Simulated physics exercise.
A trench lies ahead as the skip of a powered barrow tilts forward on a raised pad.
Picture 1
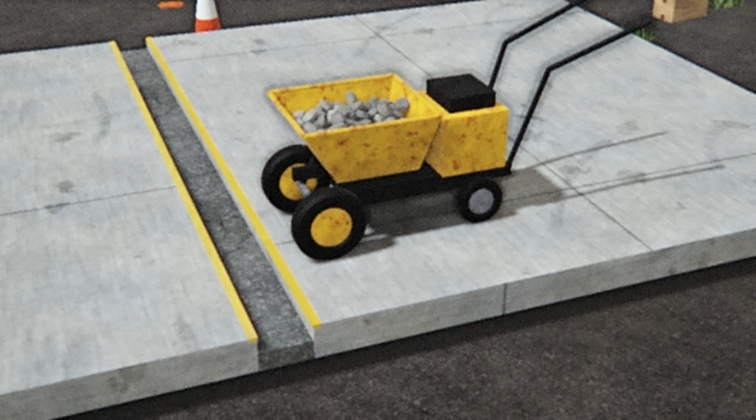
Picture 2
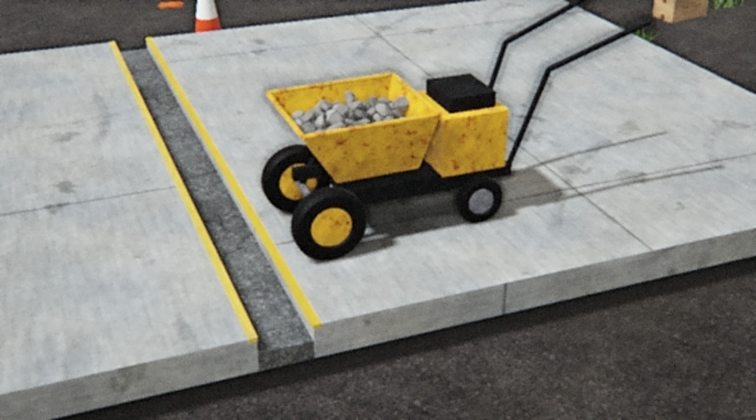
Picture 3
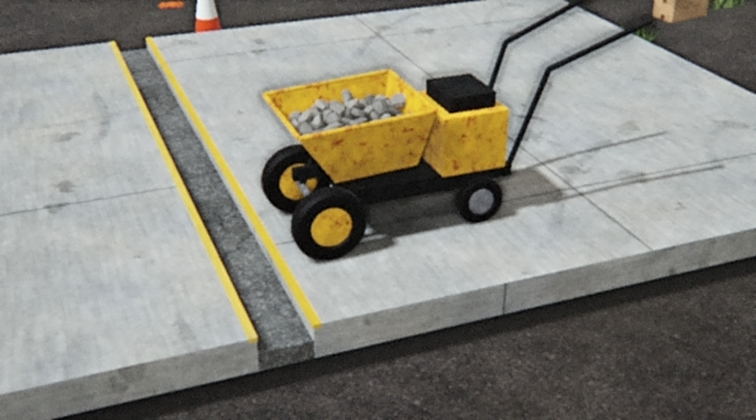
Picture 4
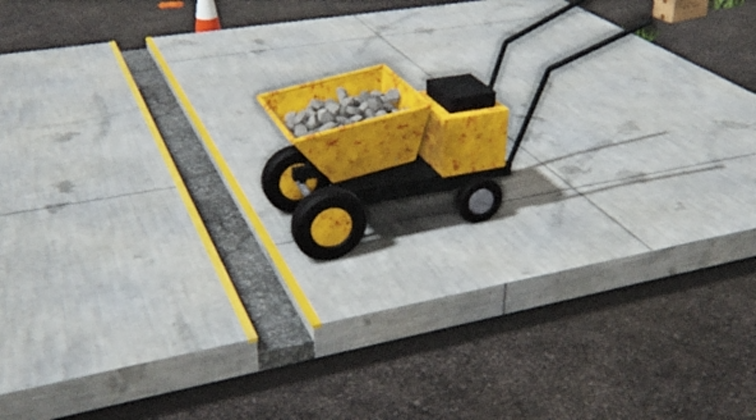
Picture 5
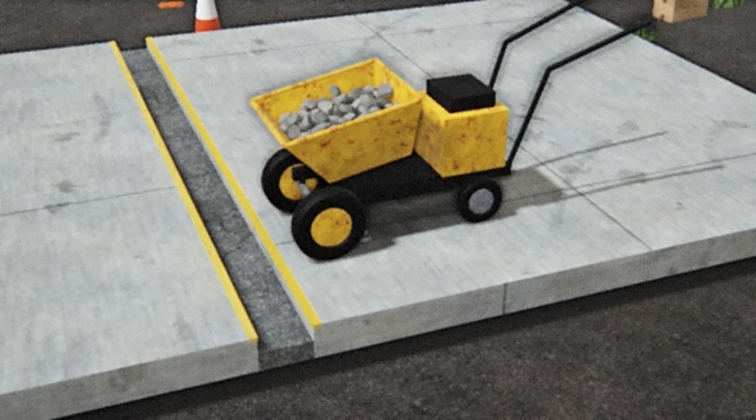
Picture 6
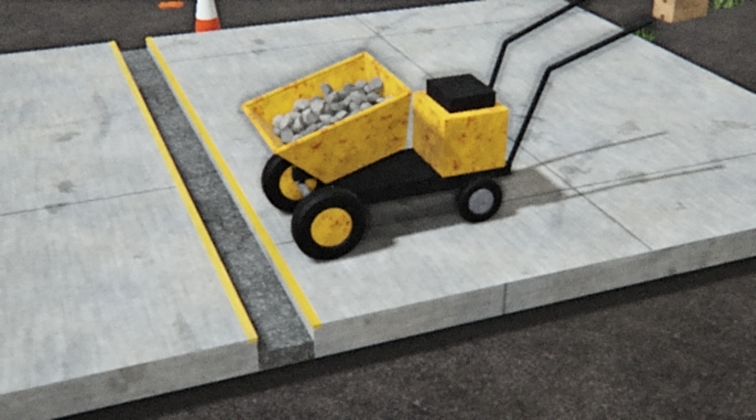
The yellow skip of a barrow tilts forward toward a trench, carrying gray broken stones.
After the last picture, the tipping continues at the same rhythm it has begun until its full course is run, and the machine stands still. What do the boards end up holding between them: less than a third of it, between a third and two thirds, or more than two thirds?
Beneath one third.
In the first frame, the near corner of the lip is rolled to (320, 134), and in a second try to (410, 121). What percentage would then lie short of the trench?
Try 1: 0 %. Try 2: 50 %.
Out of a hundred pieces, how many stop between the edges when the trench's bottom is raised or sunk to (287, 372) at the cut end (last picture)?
The share would be around 10 in a hundred.
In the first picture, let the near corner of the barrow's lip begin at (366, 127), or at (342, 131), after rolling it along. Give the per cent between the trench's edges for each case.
Estimates, in order: 70 % then 60 %.
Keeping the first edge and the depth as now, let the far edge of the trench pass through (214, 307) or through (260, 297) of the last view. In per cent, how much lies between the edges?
The first try comes out at 50 percent and the second at 0 percent.
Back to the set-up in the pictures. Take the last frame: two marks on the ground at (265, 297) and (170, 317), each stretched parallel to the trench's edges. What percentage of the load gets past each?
Near 80 % and near 20 %, in that order.
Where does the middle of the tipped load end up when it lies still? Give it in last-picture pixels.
It settles centred around (174, 253).
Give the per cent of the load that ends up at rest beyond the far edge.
My estimate is around 75 percent.
Soon, skip tipped steeply; all in the skip.
A while on, skip tipped right over; nearly all in the skip; a small part beyond it; a stray few falling.
Towards the end, skip tipped right over; about a quarter in the skip; a stray few in or heaped over the trench; about two thirds beyond it.
Finally, skip tipped right over; about a quarter in the skip; a small part in or heaped over the trench; most beyond it.
